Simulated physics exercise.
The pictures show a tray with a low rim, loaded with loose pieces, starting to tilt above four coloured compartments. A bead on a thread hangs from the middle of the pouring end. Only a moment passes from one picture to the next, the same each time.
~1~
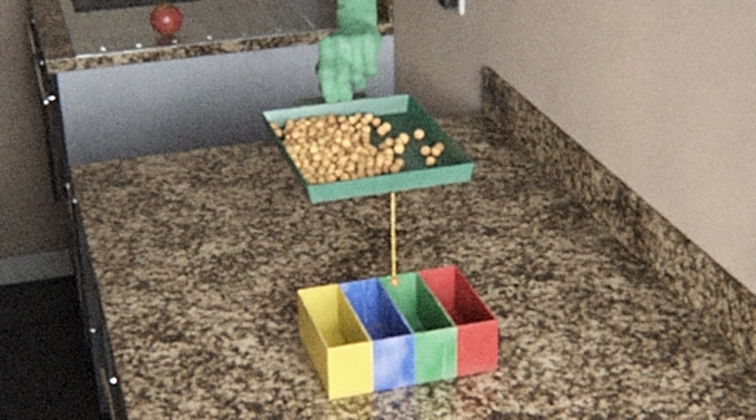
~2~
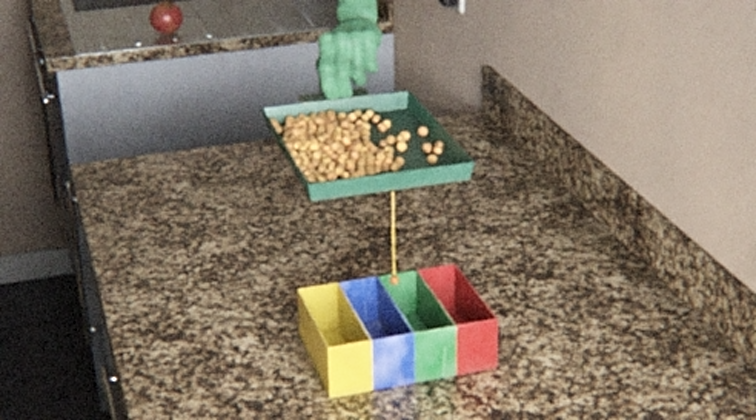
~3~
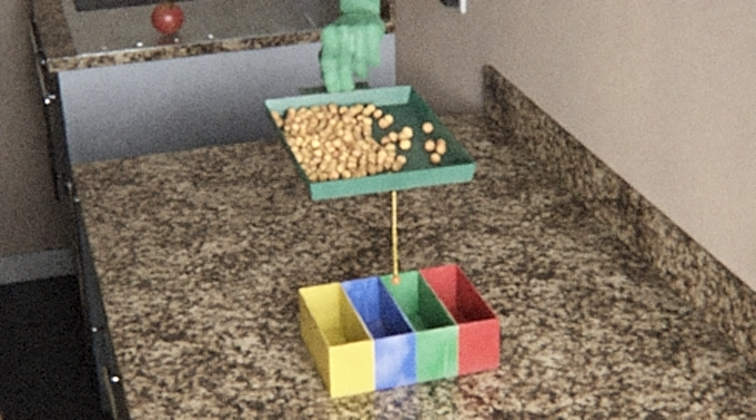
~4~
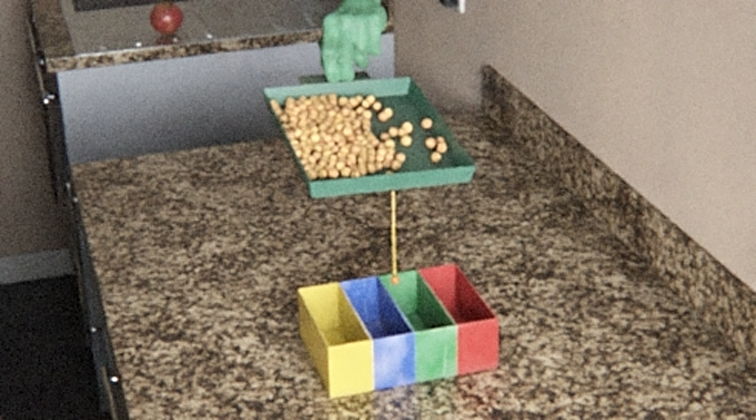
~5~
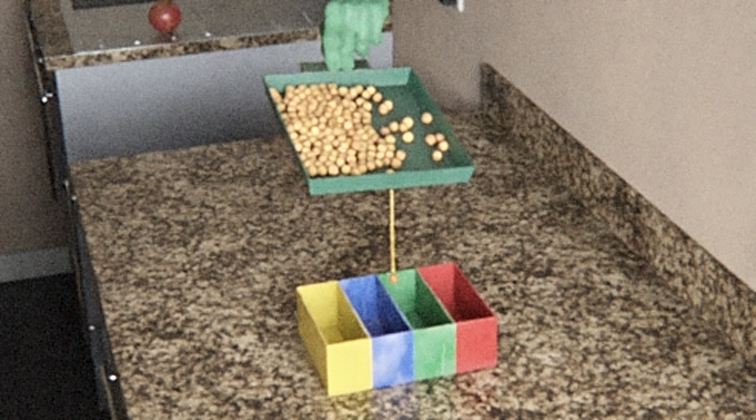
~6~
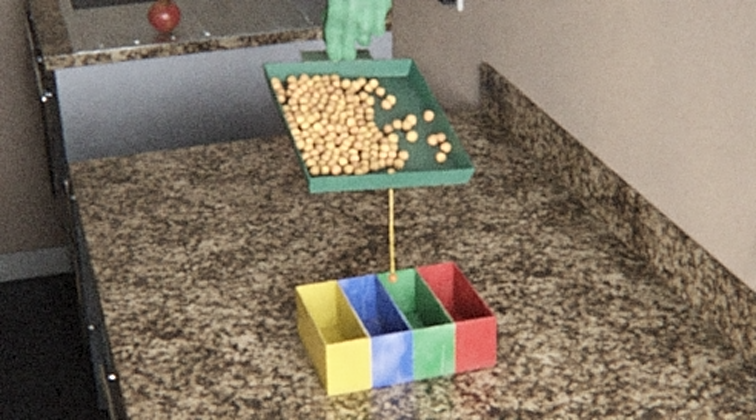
Green hand gradually tilting a green tray of round wooden beads above a box with yellow, blue, green and red compartments.
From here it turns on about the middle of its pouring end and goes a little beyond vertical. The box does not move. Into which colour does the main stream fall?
The red cell gets the most.
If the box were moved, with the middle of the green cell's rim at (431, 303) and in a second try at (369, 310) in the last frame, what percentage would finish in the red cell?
The first gives 50 %, the second 10 %.
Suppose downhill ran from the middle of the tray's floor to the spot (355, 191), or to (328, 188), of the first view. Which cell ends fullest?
The first try: Yellow. The second: The yellow cell.
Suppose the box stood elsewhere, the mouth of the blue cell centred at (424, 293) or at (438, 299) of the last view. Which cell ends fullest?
At the first place the green cell, at the second green.
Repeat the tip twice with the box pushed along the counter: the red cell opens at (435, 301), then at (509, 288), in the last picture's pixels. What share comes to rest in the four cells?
In turn 30 and 100 in a hundred.
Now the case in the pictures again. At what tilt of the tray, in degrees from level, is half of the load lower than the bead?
Roughly 90°.
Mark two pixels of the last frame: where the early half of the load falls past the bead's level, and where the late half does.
Around (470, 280) and then (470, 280).
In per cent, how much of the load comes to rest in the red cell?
Roughly 40 in a hundred.
Shortly afterwards, tray tipped steeply; all but a few on the tray; only a few in the red cell; only a few falling or outside the box.
Next, tray tipped right over; a little on the tray; near a third in the red cell; a little in the green cell; only a few in the blue cell; near a third falling or outside the box.
Some moments later, tray tipped past a quarter turn; near a third in the red cell; a little in the green cell; only a few in the blue cell; near a third falling or outside the box.
In the end, tray tipped past a quarter turn; near a third in the red cell; a little in the green cell; only a few in the blue cell; none at all in the yellow cell; near a third outside the box.
